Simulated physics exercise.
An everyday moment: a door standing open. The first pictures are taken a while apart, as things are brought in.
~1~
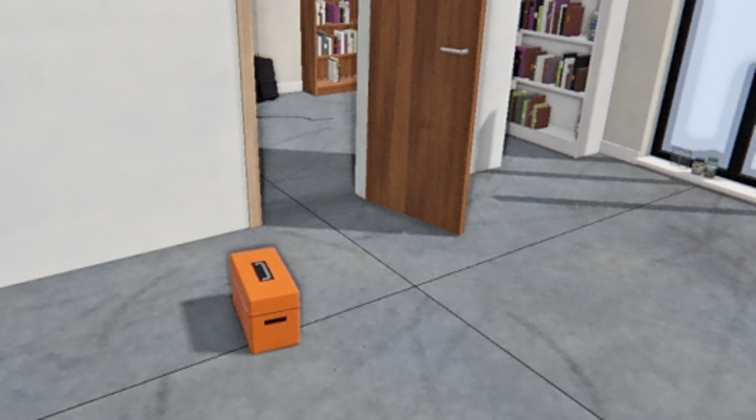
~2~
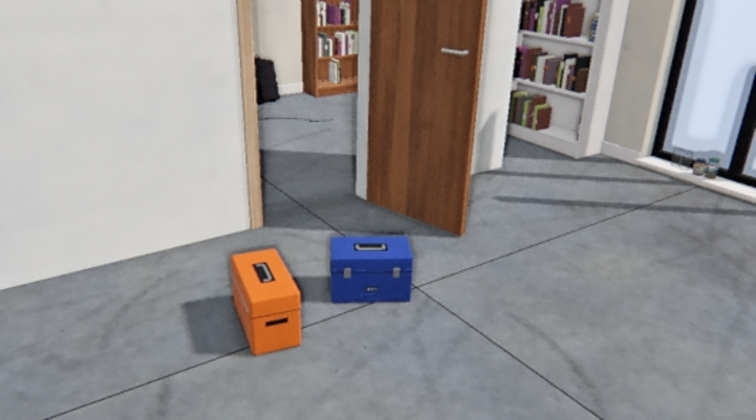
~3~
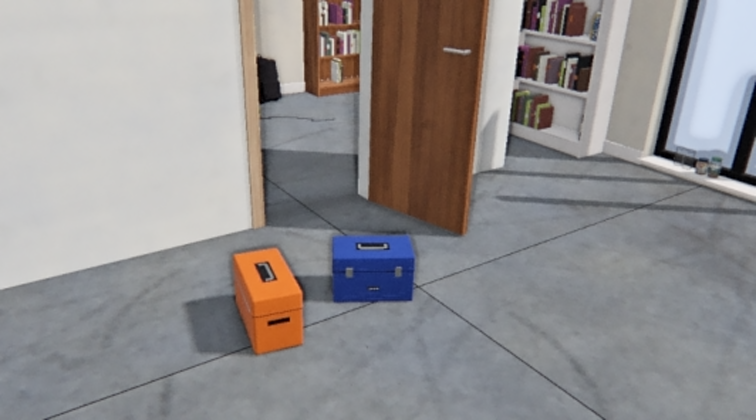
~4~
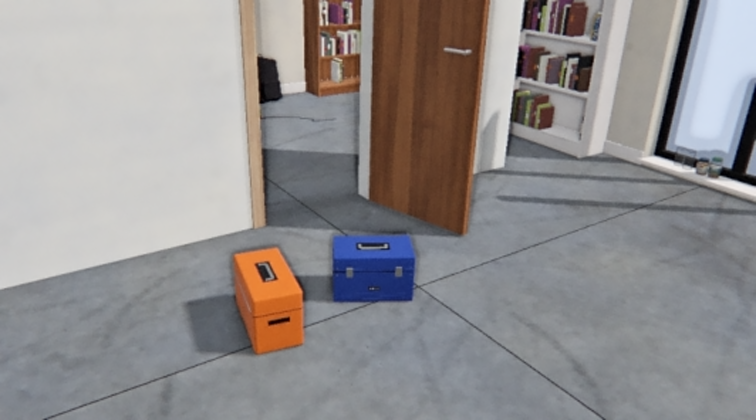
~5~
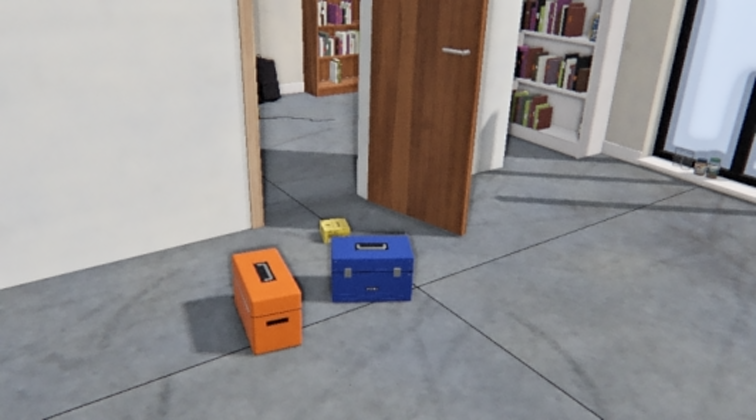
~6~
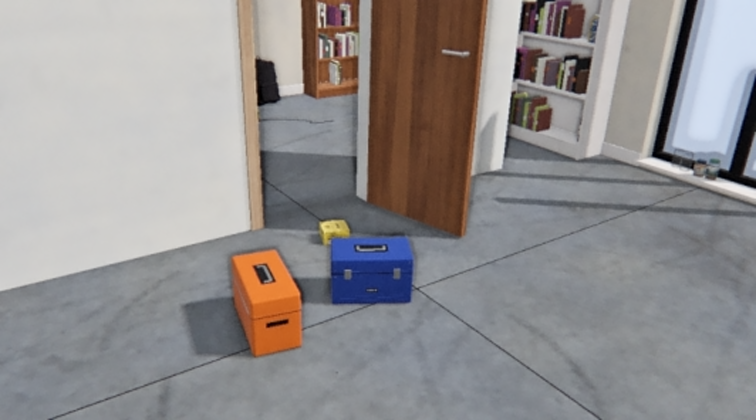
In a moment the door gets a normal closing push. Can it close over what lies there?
Here the door reaches the frame.
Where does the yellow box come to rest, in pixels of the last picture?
Around (259, 205).
Then, 1.10 s after the last picture, door at 42°; yellow box slid a little near (326, 231).
Then, 1.40 s after the last picture, door at 16°; yellow box slid well along near (290, 221).
At rest, door at 0°; moved from the start, yellow box; the other 2 in place. Seen from the same camera at the end, yellow box near (259, 205).
